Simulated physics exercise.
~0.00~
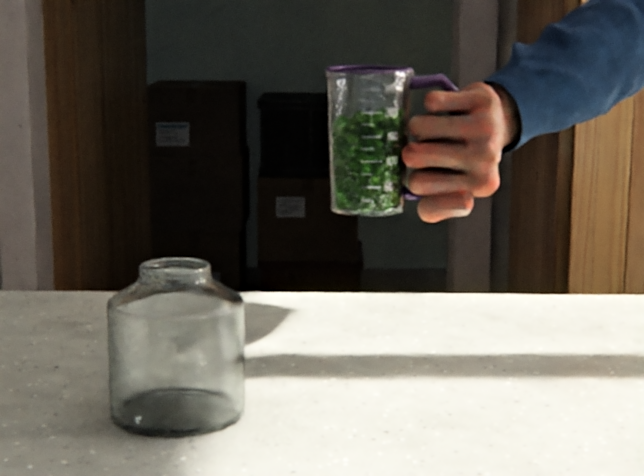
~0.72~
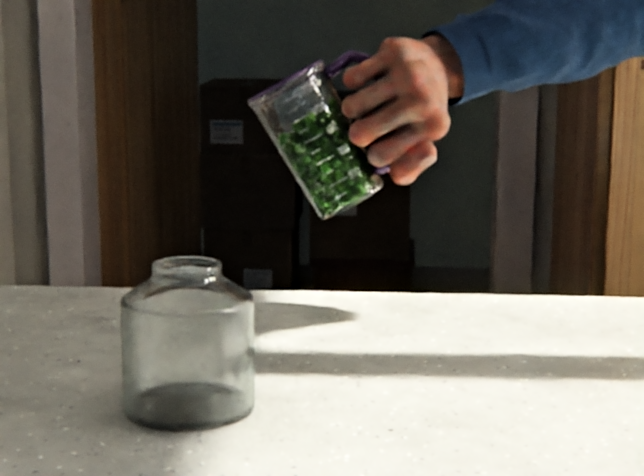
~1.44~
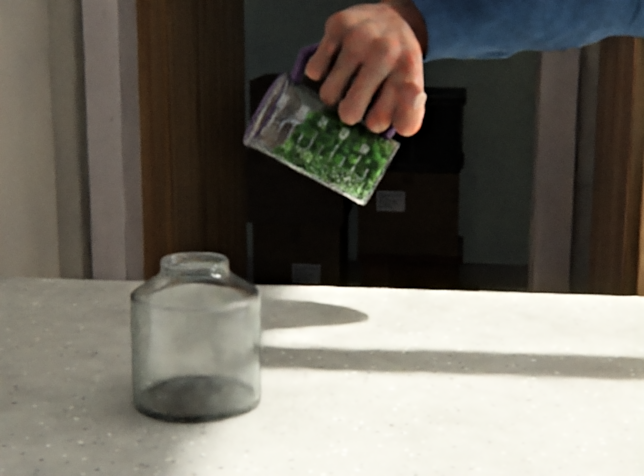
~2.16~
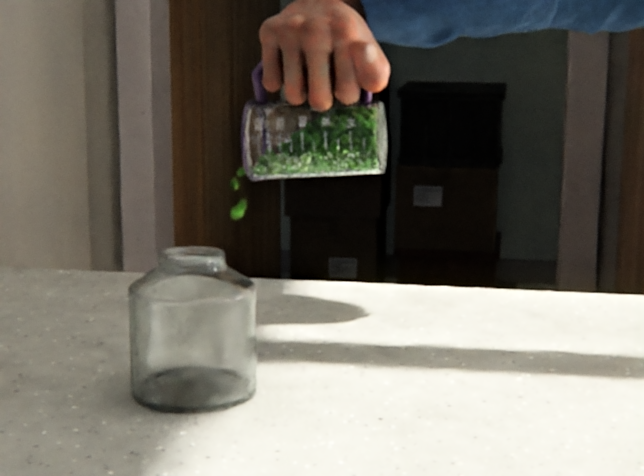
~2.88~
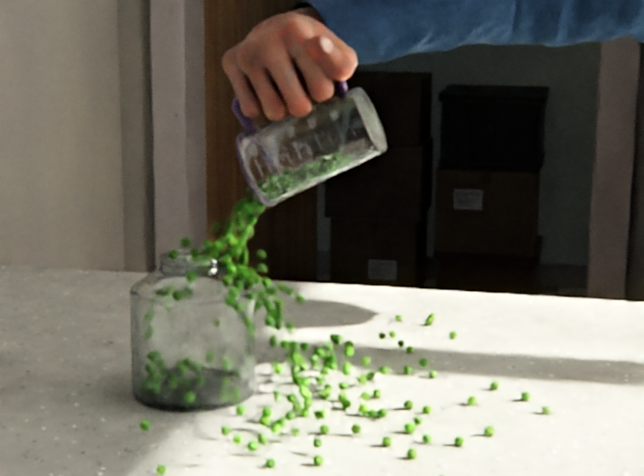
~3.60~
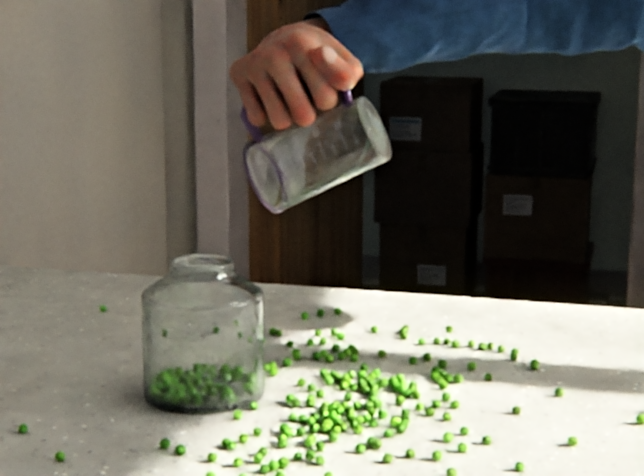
A hand in a blue sleeve tipped a clear measuring cup of green peas over a glass jar until it emptied, and while some peas dropped into the jar, most spilled and scattered across the pale countertop.
